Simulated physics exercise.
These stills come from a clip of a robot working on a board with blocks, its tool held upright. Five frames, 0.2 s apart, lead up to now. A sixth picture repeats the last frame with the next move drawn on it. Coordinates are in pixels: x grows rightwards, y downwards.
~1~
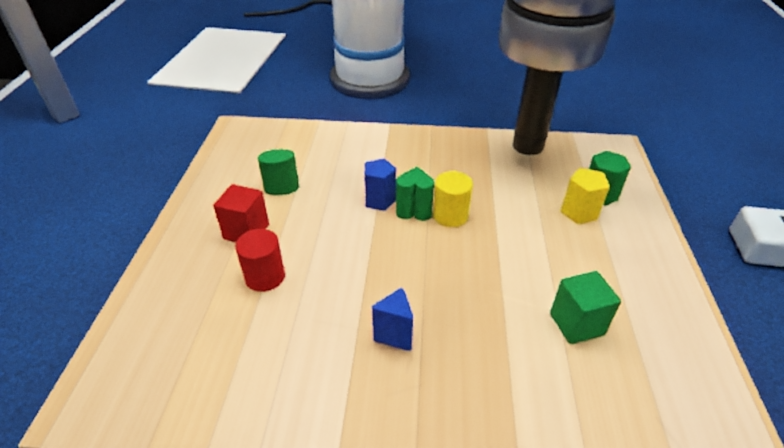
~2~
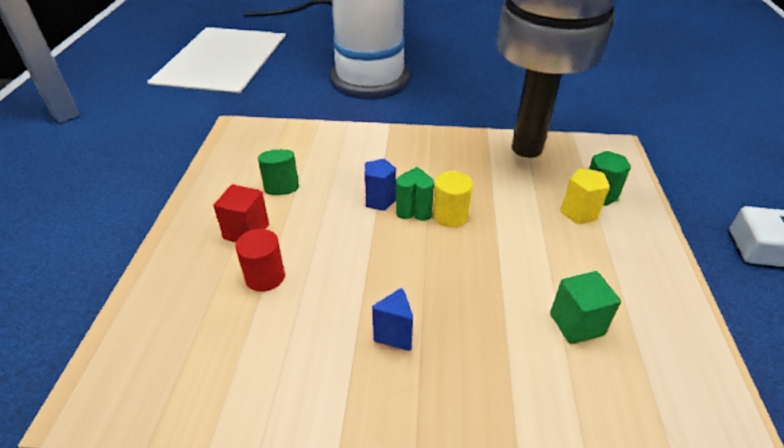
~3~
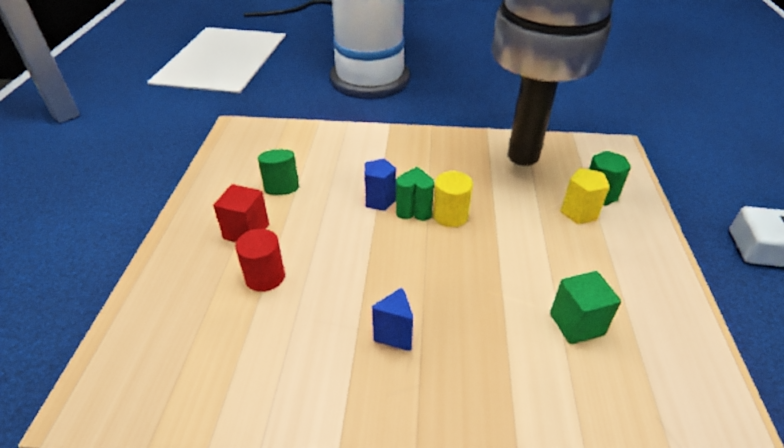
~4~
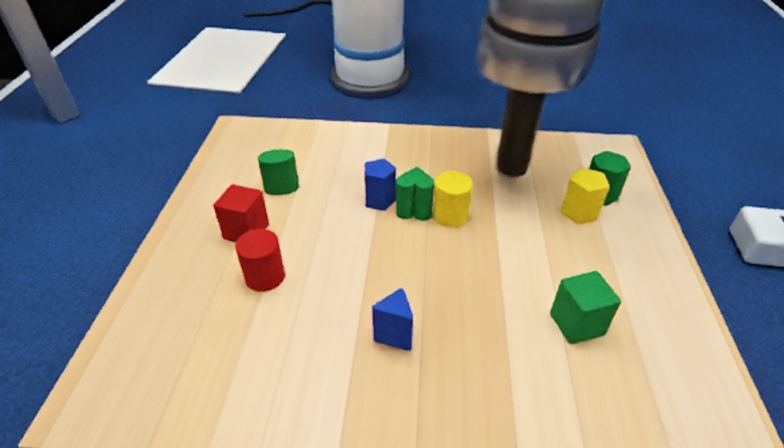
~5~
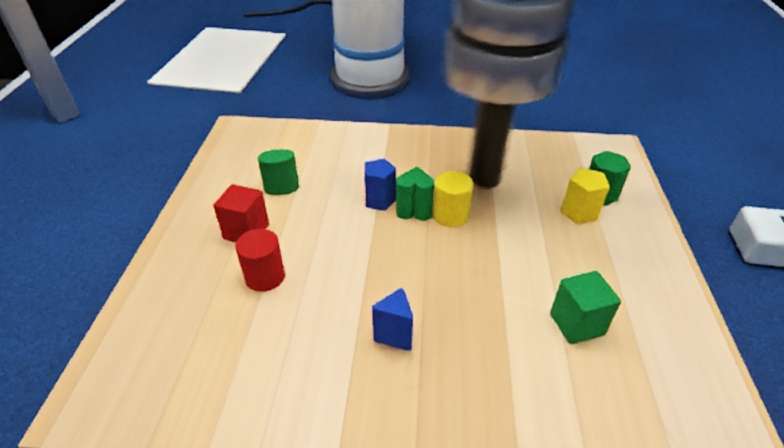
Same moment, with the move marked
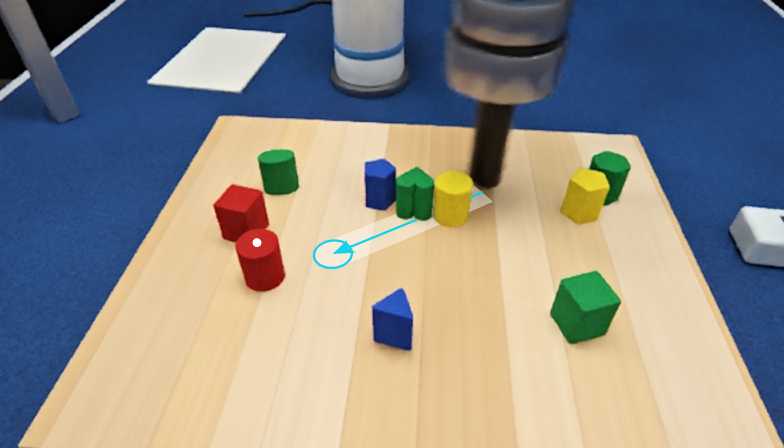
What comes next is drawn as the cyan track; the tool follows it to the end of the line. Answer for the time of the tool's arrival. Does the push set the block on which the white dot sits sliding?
No.
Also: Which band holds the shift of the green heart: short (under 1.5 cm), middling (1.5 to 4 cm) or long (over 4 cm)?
Offset: Above 4 cm.
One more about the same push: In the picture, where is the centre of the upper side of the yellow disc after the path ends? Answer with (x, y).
Pixel (406, 221).
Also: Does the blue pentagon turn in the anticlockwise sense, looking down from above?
Final answer: No.
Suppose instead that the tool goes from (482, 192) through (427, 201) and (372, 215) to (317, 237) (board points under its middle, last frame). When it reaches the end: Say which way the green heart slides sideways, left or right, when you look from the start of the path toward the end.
It is pushed towards the left-hand side.
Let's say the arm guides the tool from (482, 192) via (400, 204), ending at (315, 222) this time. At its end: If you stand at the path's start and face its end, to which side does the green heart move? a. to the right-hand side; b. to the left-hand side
It's b.
Drawn move, from (482, 192) directly to (333, 254); the dot is on the red disc.
The first path, step by step. One third of the way, tool at (438, 198); green heart at (404, 183), turned 60° clockwise; yellow disc at (430, 201).
Two thirds of the way, tool at (387, 218); blue pentagon at (374, 168), turned 20° clockwise; green heart at (347, 199), turned 75° clockwise; yellow disc at (407, 221).
At the end, tool at (332, 240); red disc still; blue pentagon at (374, 168), turned 20° clockwise; green heart at (305, 204), turned 160° clockwise; yellow disc at (406, 221).
